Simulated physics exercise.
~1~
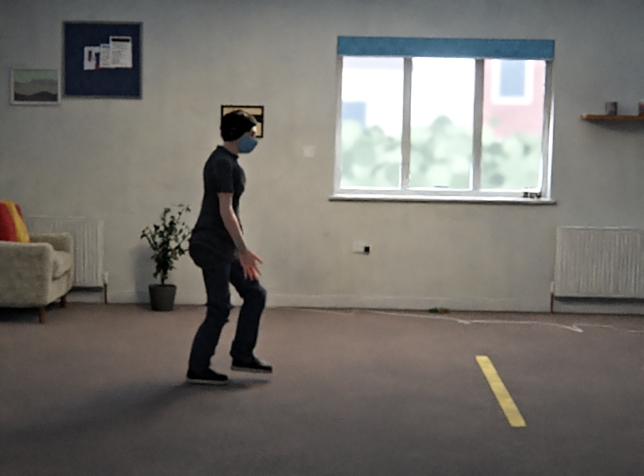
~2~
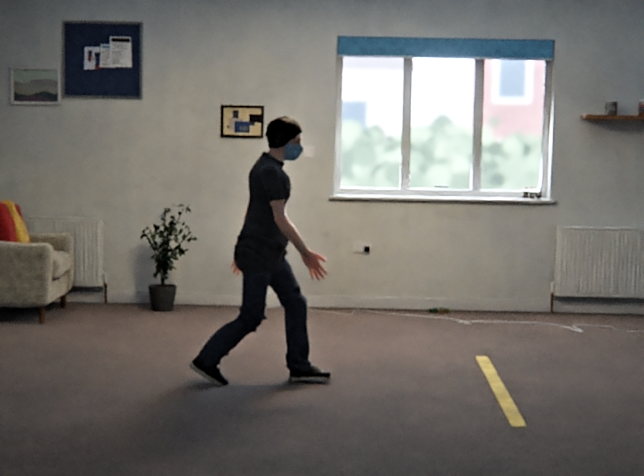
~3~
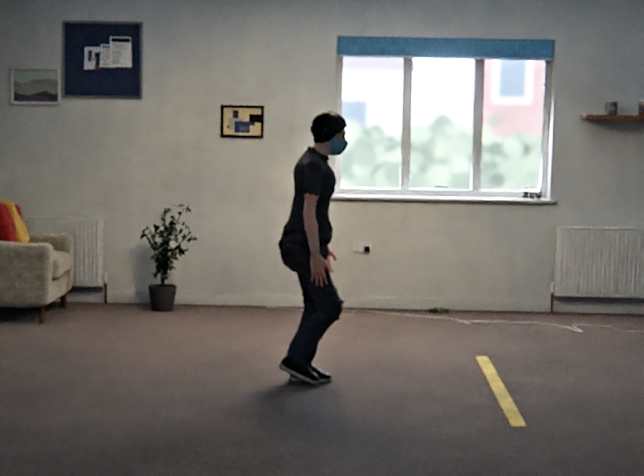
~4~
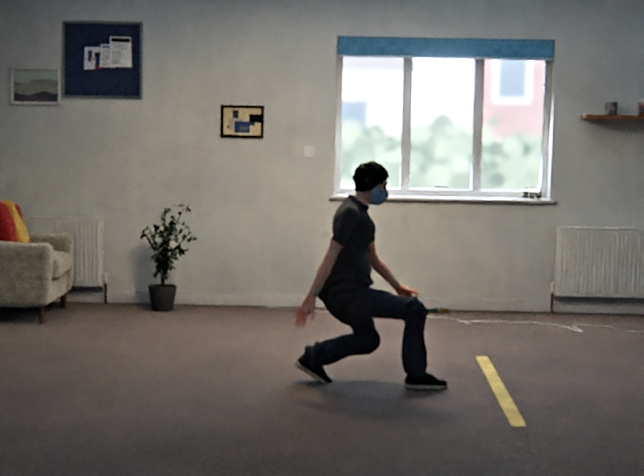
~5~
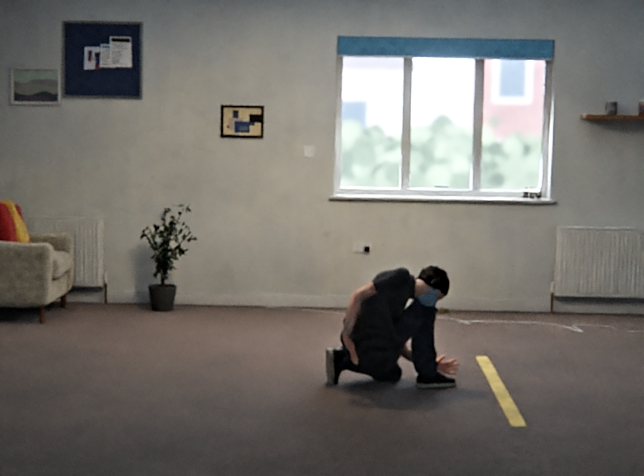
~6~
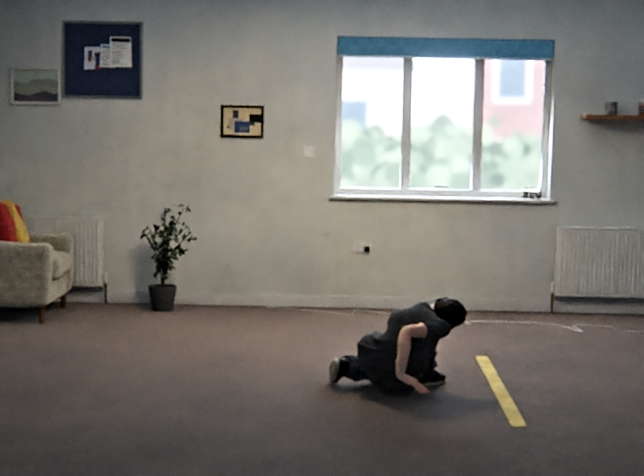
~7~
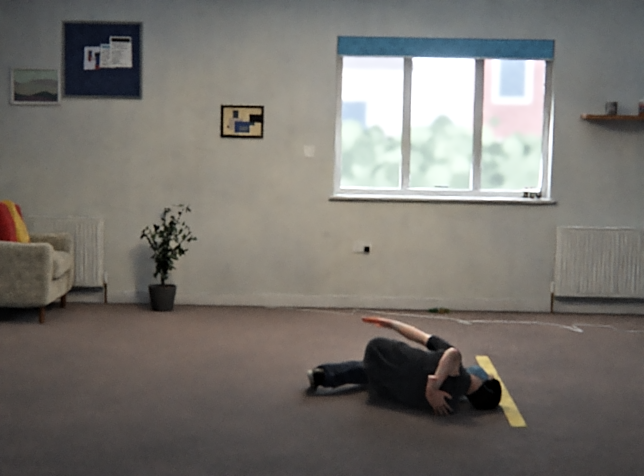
A person in dark clothes and a face mask walked right across the carpet toward a yellow strip, sank to their knees, then slumped forward and ended up lying on the floor, with their head just short of the strip.
